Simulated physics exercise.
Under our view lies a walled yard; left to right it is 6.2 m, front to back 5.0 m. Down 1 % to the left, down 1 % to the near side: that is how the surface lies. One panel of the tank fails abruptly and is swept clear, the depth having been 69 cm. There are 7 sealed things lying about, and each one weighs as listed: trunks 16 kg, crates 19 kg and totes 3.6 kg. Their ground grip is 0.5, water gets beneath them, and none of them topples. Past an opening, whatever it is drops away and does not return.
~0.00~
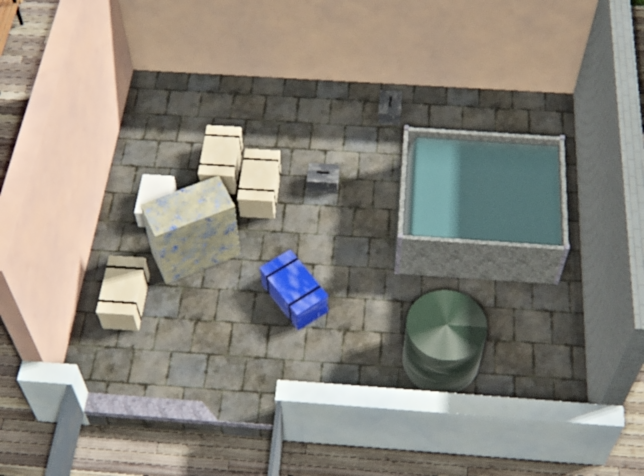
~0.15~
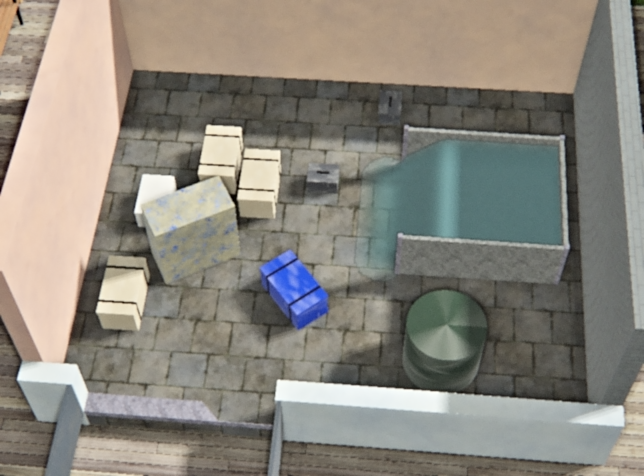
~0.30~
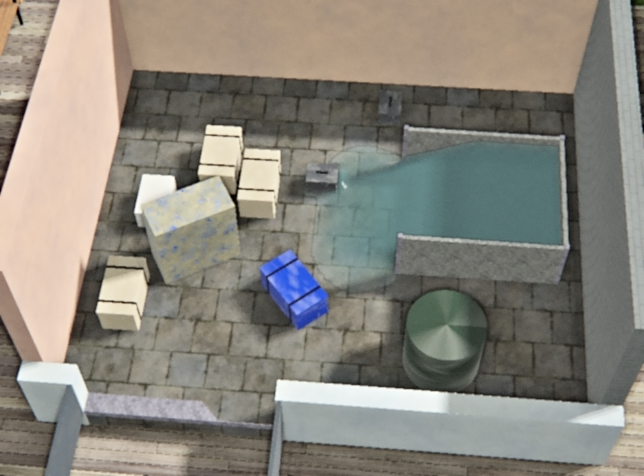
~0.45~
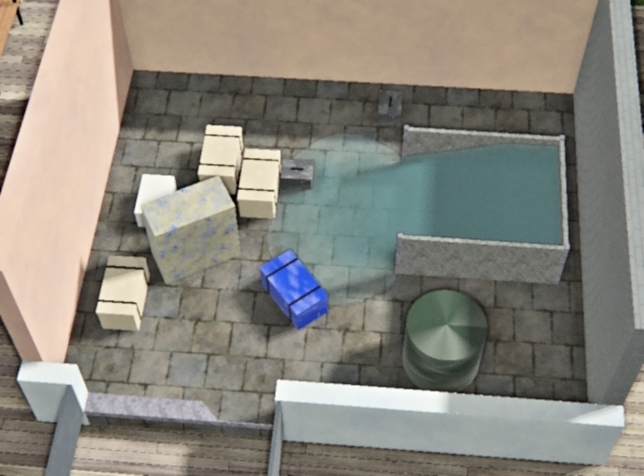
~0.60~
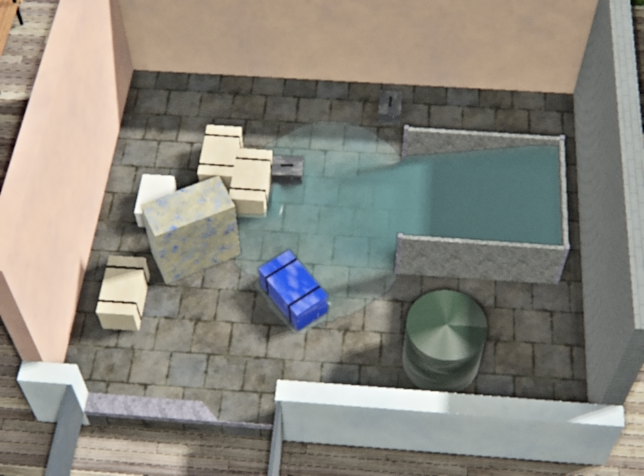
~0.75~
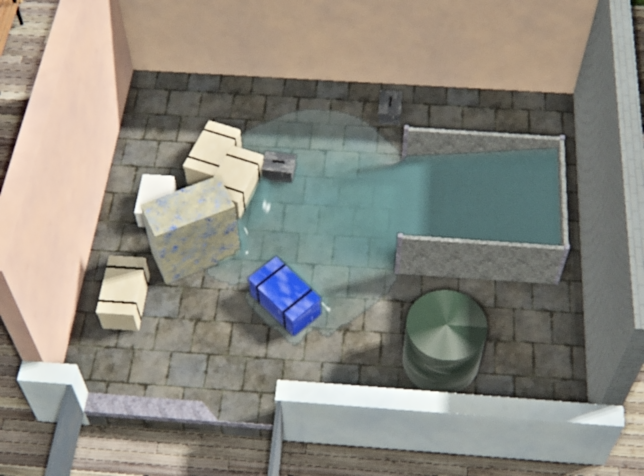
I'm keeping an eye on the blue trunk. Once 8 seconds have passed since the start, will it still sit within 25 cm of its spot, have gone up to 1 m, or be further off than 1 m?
It moves a long way.
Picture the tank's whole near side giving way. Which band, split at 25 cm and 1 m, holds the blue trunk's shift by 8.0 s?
In that scenario the blue trunk would have been washed far off.
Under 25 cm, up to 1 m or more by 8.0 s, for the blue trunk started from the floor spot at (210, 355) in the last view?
Short answer: It drifts a great distance.
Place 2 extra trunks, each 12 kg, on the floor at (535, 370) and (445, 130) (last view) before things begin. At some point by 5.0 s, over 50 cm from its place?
Taking them in order, they come out smaller and smaller.
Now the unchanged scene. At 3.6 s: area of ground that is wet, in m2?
Wet: Near 21 m2.
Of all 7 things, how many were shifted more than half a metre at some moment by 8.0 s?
Result: 7.
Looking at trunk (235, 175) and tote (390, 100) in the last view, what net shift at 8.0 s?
Respectively: 150 cm / 250 cm.
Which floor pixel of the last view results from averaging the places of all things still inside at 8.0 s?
Roughly at (455, 170).
After 1.6 s the blue trunk is near (207, 361), 1.4 m from its start, aground; 0 of 7 are out; 2 afloat.
After 3.6 s the blue trunk has gone out; 1 of 7 are out; 5 afloat.
After 5.6 s the blue trunk has gone out; 2 of 7 are out; 4 afloat.
After 8.0 s the blue trunk has gone out; 3 of 7 are out; 3 afloat.
